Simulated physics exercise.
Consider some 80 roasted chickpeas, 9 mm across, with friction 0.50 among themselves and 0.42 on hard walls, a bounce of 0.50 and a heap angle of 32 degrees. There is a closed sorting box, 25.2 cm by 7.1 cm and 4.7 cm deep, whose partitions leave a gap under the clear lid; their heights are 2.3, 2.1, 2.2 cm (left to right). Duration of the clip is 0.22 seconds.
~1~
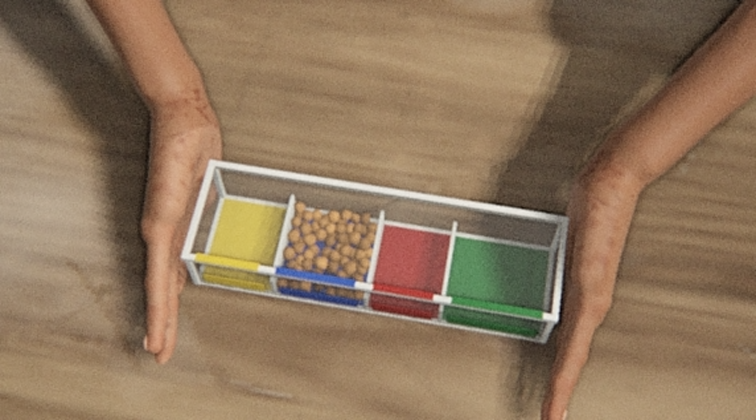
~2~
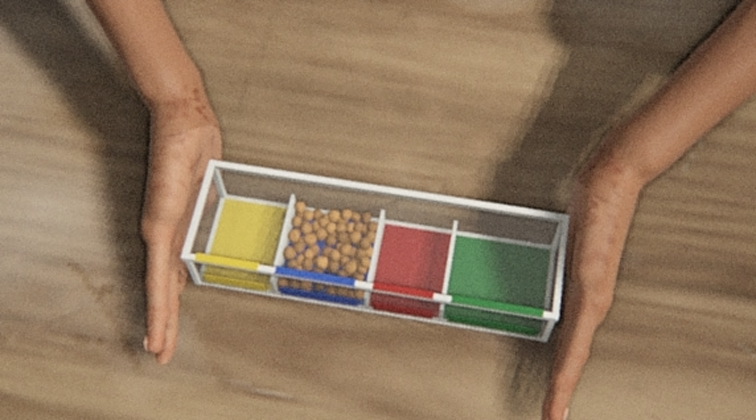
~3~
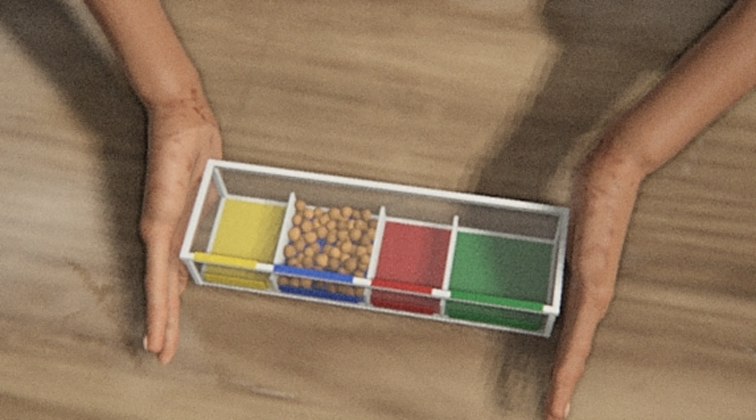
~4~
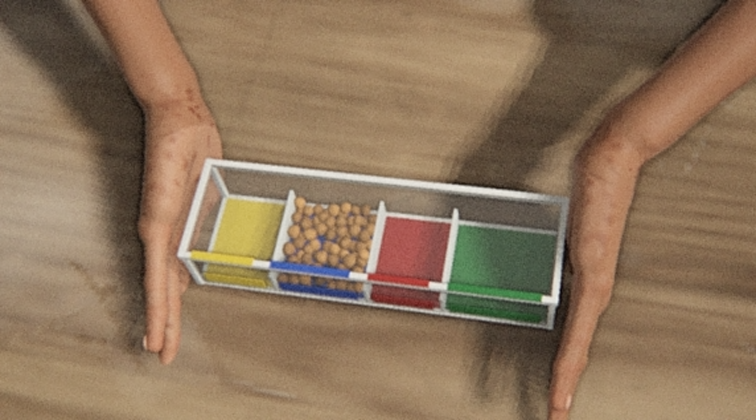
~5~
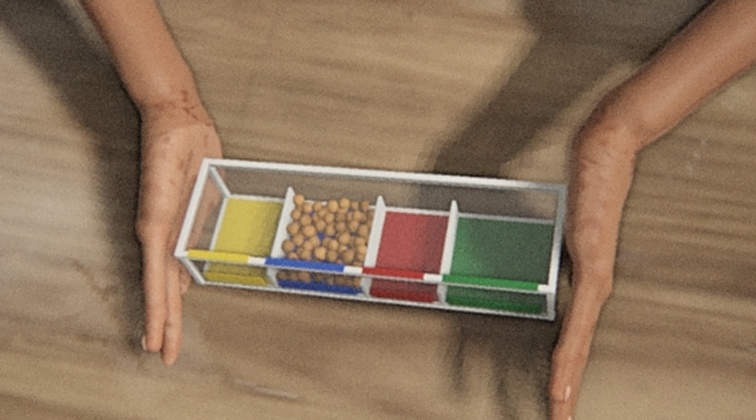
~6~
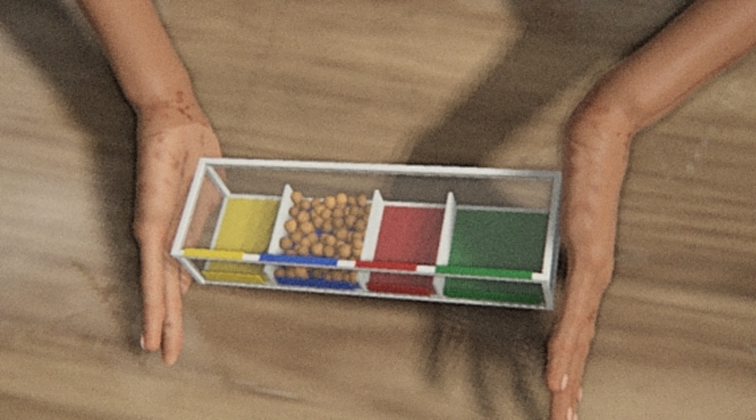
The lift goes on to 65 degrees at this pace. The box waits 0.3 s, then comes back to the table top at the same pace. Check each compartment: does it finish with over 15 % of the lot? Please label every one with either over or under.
Labels - red: Under; blue: Over; green: Under; yellow: Under.
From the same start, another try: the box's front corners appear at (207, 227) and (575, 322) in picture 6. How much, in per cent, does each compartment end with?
Per cent by compartment: Red 10, blue 80, green 10, yellow 0.
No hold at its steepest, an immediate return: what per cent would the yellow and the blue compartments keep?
Result - yellow: 5 %; blue: 95 %.
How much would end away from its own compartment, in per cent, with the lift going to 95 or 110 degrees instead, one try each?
I'd expect close to 70 and then close to 100 per cent.
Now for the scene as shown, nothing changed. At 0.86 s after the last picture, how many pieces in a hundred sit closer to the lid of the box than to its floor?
Estimate: Near 0 per cent.
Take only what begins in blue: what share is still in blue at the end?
Fraction kept: Approx. 100 %.
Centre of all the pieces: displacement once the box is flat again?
Net shift: Approx. 1.0 cm.
Then, 0.86 s after the last picture, tilt 65 degrees; blue 100 %.
Then, 1.44 s after the last picture, tilt 34 degrees; blue 100 %.
Then, 2.07 s after the last picture, tilt 0 degrees; blue 100 %.
In the end, red 0 %, blue 100 %, green 0 %, yellow 0 %.
